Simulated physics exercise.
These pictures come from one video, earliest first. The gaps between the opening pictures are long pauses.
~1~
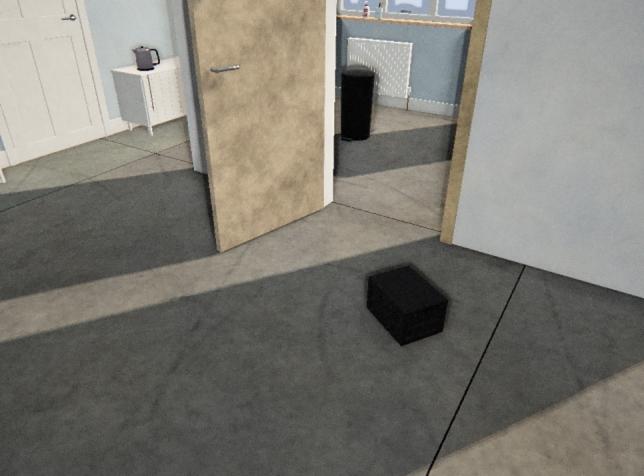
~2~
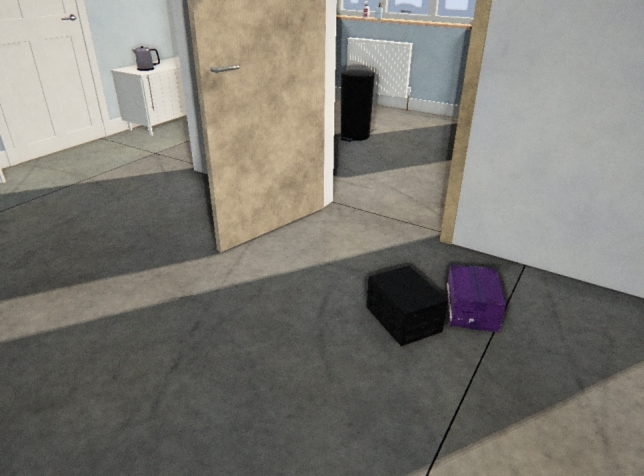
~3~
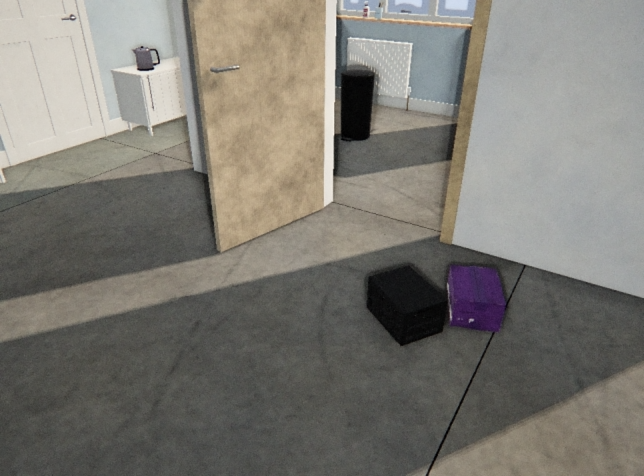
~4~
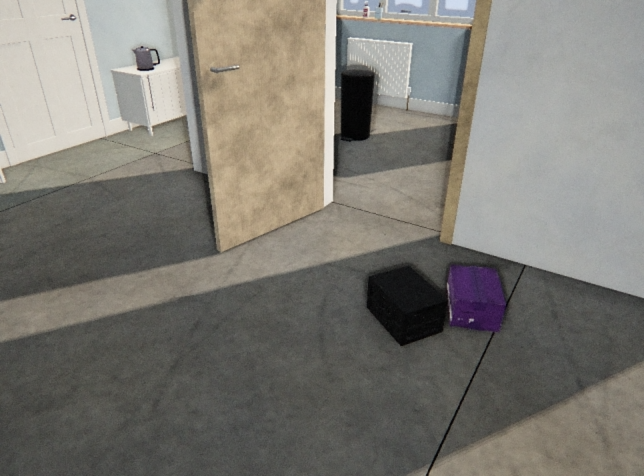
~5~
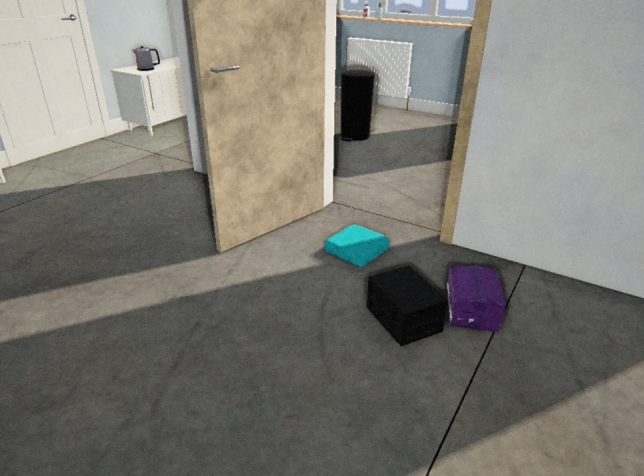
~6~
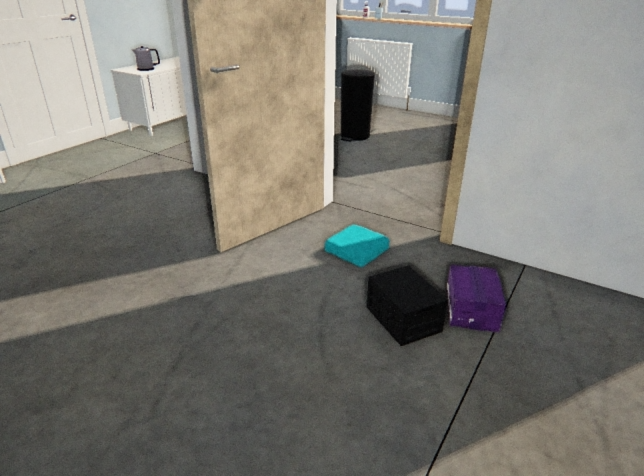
A room with a grey floor is seen from a raised, fixed viewpoint, looking toward a doorway with another space beyond. A pale wooden door stands wide open near the centre, with a black crate on the floor to the right, a white cabinet back left and a dark bin beyond the doorway. A purple parcel appears right of the crate, then a turquoise cushion appears behind it, while everything else stays still.
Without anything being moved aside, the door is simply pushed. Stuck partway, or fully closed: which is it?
The door is left open.
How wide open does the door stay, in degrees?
It comes to about 20°.
Then, 1.00 s past the last view, door 50° open; turquoise cushion displaced a little near (373, 244).
Then, 1.20 s past the last view, door 32° open; turquoise cushion displaced about its own width near (403, 242).
Finally, door 20° open; moved from the start, turquoise cushion; the other 2 still in place. Final places as the last picture's camera would see them, turquoise cushion near (420, 239).
